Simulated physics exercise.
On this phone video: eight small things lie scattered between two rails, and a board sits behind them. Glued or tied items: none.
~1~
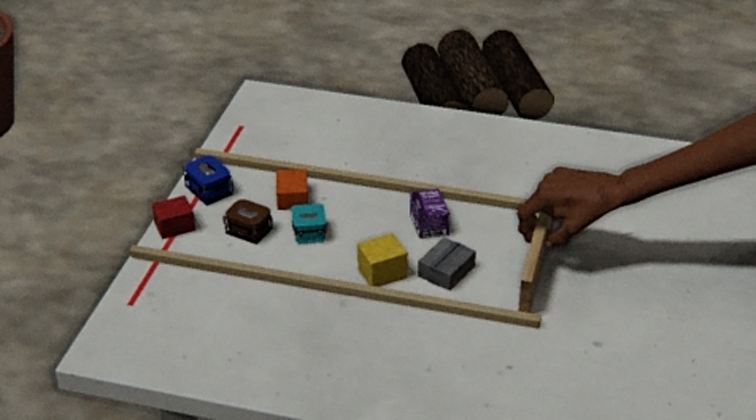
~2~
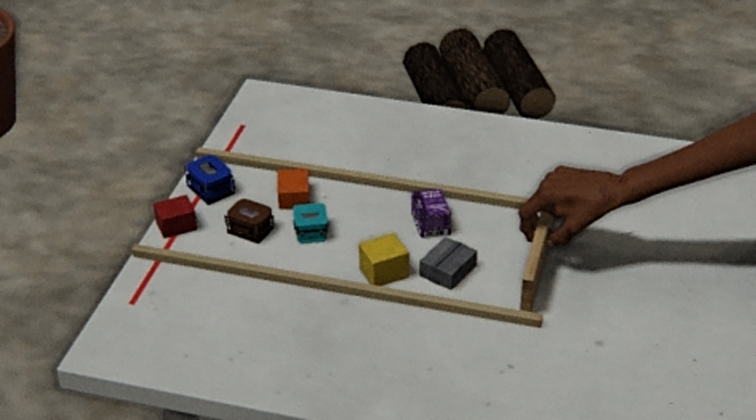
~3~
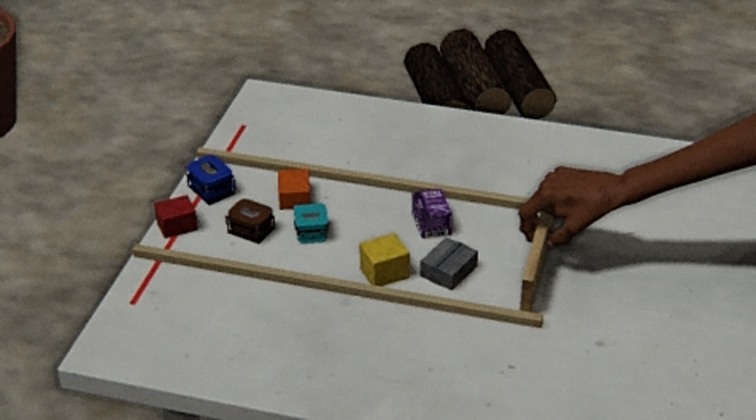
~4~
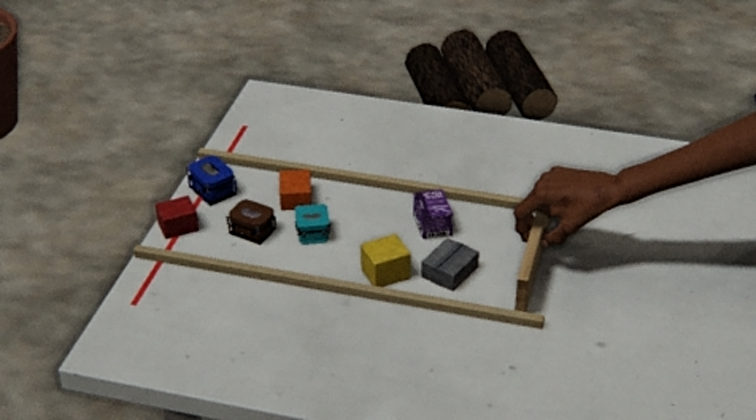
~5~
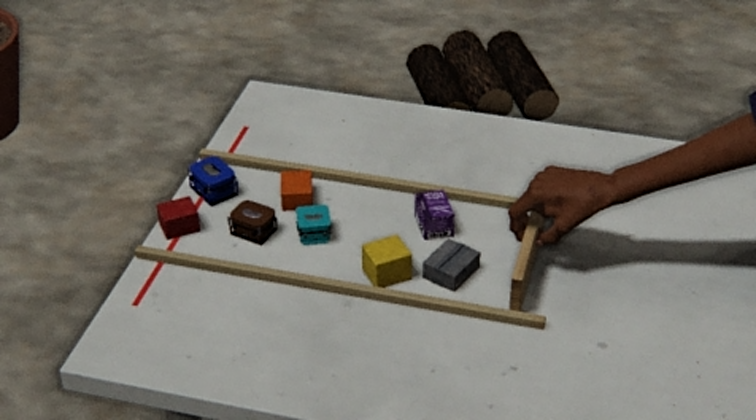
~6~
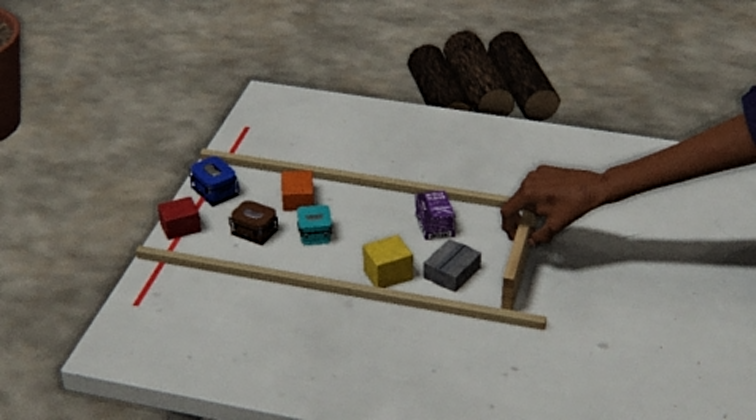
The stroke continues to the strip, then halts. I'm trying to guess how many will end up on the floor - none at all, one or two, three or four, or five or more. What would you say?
The loss over the edge is five or beyond.
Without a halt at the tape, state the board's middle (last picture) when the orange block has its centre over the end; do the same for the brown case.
The orange block gives roughly (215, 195), the brown case roughly (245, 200).
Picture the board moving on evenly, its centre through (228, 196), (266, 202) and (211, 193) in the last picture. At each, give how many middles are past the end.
Taking the places in turn, the counts are 3, 0 and 5.
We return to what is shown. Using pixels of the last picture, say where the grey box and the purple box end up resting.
Positions - first (161, 226), then (196, 173).
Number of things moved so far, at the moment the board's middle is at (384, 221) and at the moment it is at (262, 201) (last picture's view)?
Counts: 3 and 8.
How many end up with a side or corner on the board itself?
It's 2.
Soon after, none off yet; red block at rest near (180, 218); blue case at rest near (214, 181); brown case at rest near (254, 223).
Then, none off yet; red block moving near (173, 219); blue case moving near (210, 177); brown case moved about its own width near (212, 206).
At rest, the number that fall off is five or more; fallen, yellow block, turquoise case, orange block, brown case, blue case and red block.
